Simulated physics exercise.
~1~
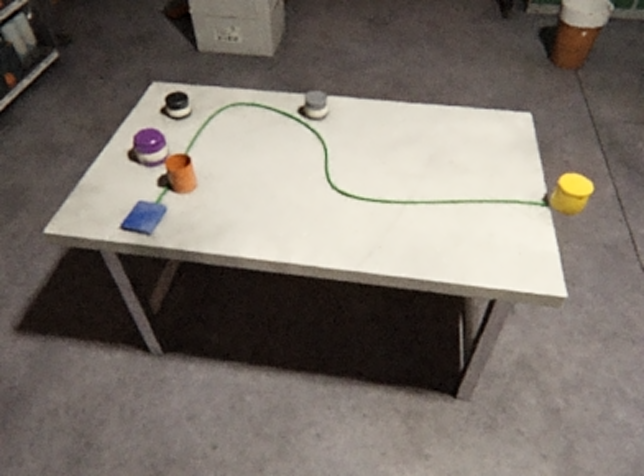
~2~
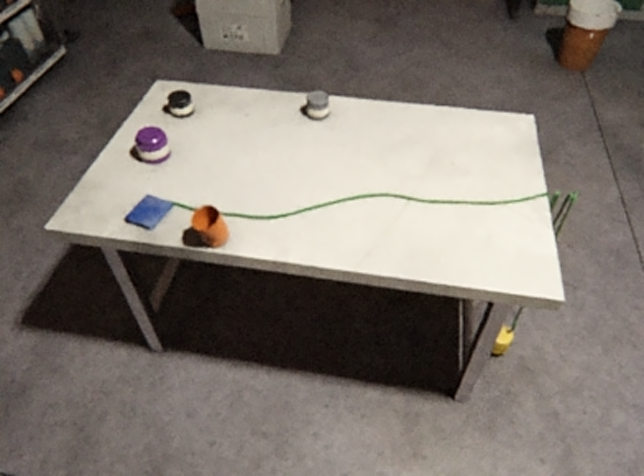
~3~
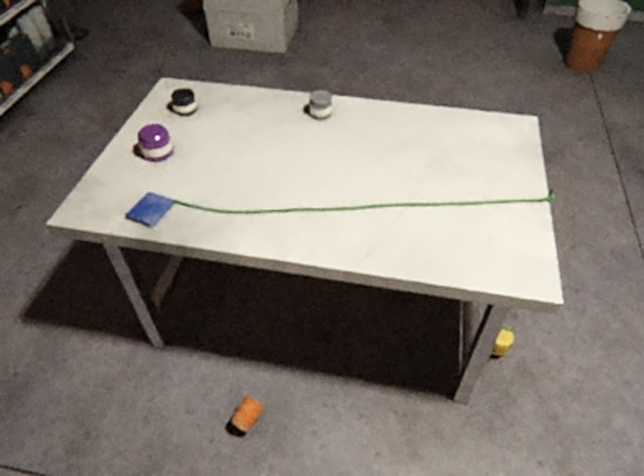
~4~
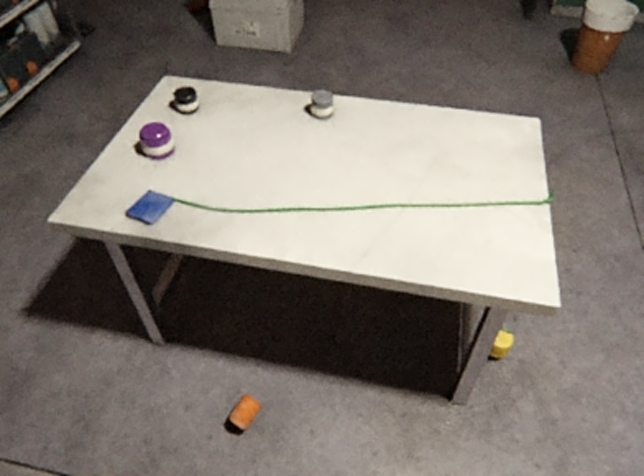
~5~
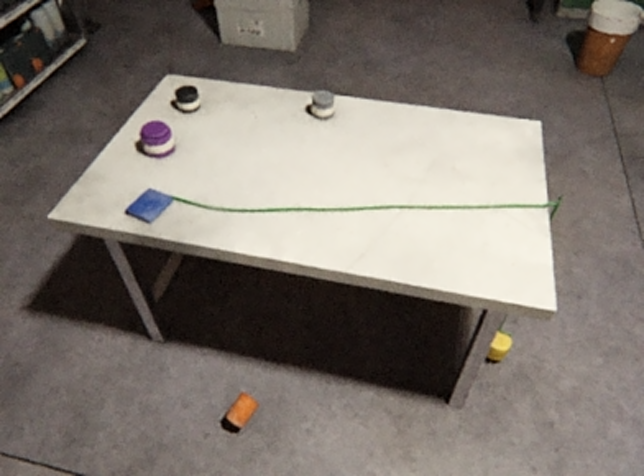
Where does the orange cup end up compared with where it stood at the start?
It starts upright on the left part of the workbench, near the purple jar, and ends lying on the floor in front of the bench.
